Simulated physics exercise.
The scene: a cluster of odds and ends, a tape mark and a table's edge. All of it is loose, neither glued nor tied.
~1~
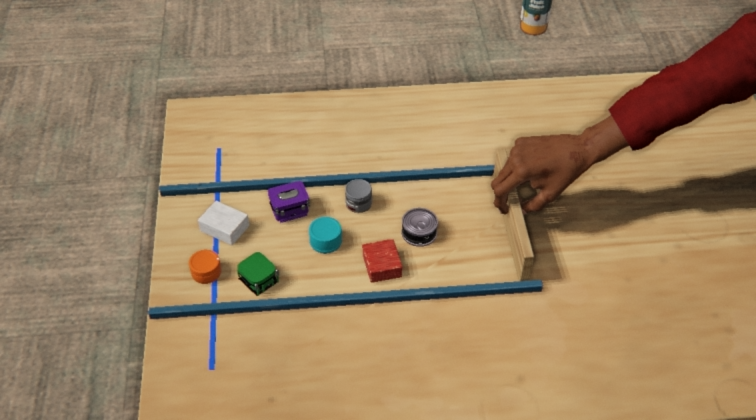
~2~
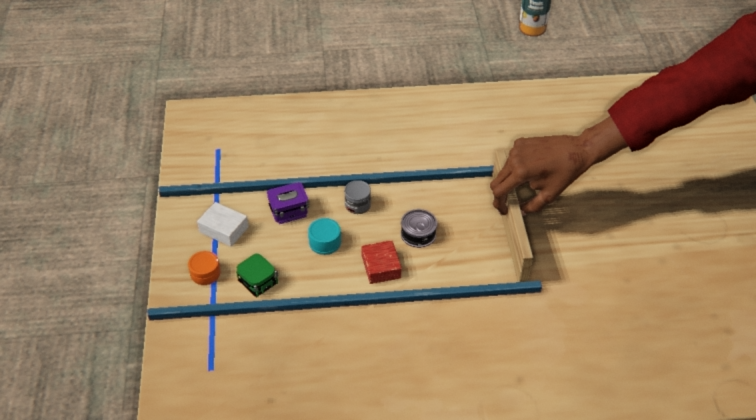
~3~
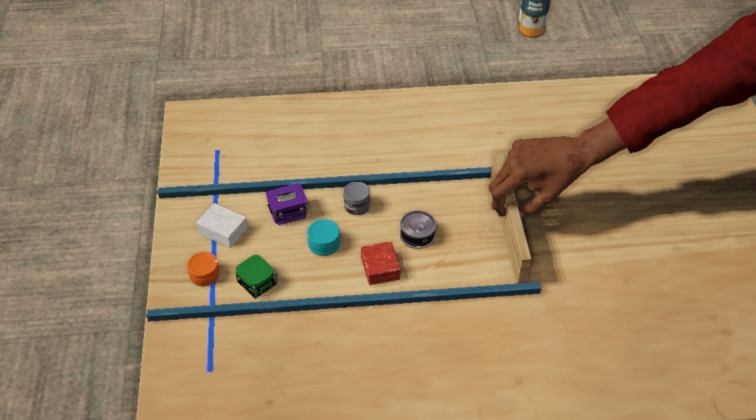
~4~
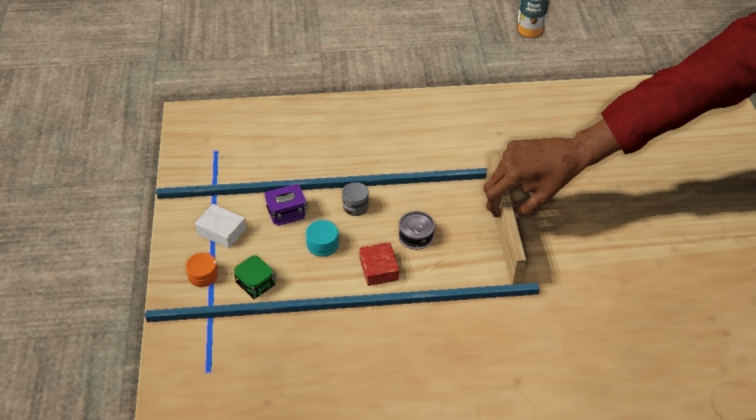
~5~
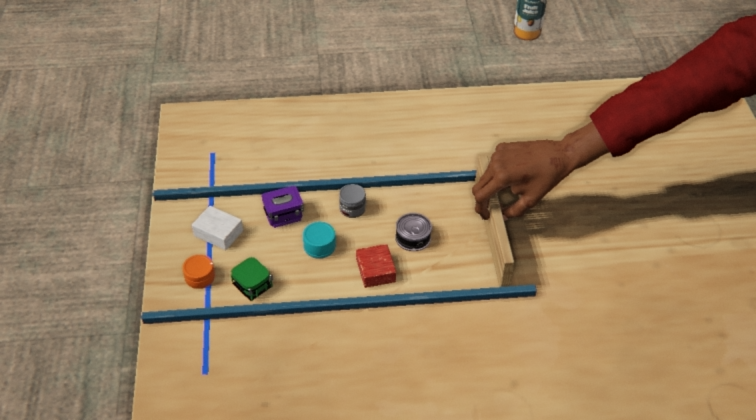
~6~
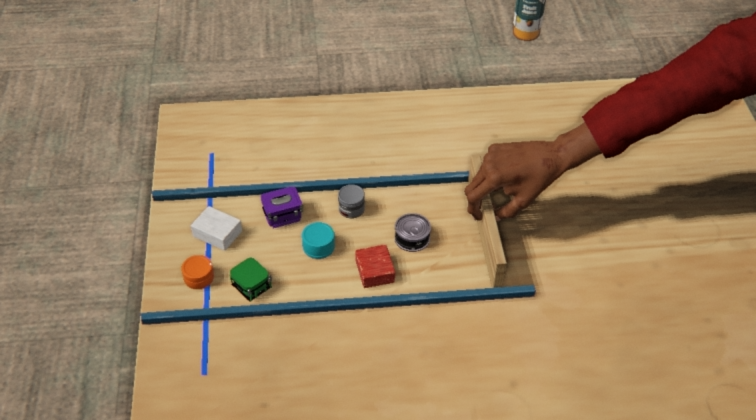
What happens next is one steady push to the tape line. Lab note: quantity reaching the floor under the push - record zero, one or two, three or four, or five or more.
I predict one or two come down off the table.
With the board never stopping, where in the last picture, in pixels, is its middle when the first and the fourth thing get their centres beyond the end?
It sits near (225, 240), and then near (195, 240).
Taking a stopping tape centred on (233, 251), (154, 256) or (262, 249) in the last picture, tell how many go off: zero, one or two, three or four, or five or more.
So, one after another, I'd give none at all; at least five; none.
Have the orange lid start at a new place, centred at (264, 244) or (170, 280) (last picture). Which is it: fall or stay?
Gone; Gone.
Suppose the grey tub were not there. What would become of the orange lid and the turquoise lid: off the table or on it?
Looking at the two, the orange lid ends up below and the turquoise lid stays up top.
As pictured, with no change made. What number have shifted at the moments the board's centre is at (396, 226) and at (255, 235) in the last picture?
Moved so far: 1, later 8.
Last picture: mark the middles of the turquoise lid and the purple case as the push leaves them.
You'll find the first one at (158, 265) and the second at (179, 222).
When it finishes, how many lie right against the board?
Number: 3.
Early on, none off yet; orange lid at rest near (198, 272); white block at rest near (217, 228); green case at rest near (250, 279).
A while later, none off yet; orange lid travelled about its own width near (178, 275); white block travelled about its own width near (191, 235); green case travelled about its own width near (207, 285).
Finally, the number that fall off is one or two; lost, orange lid.
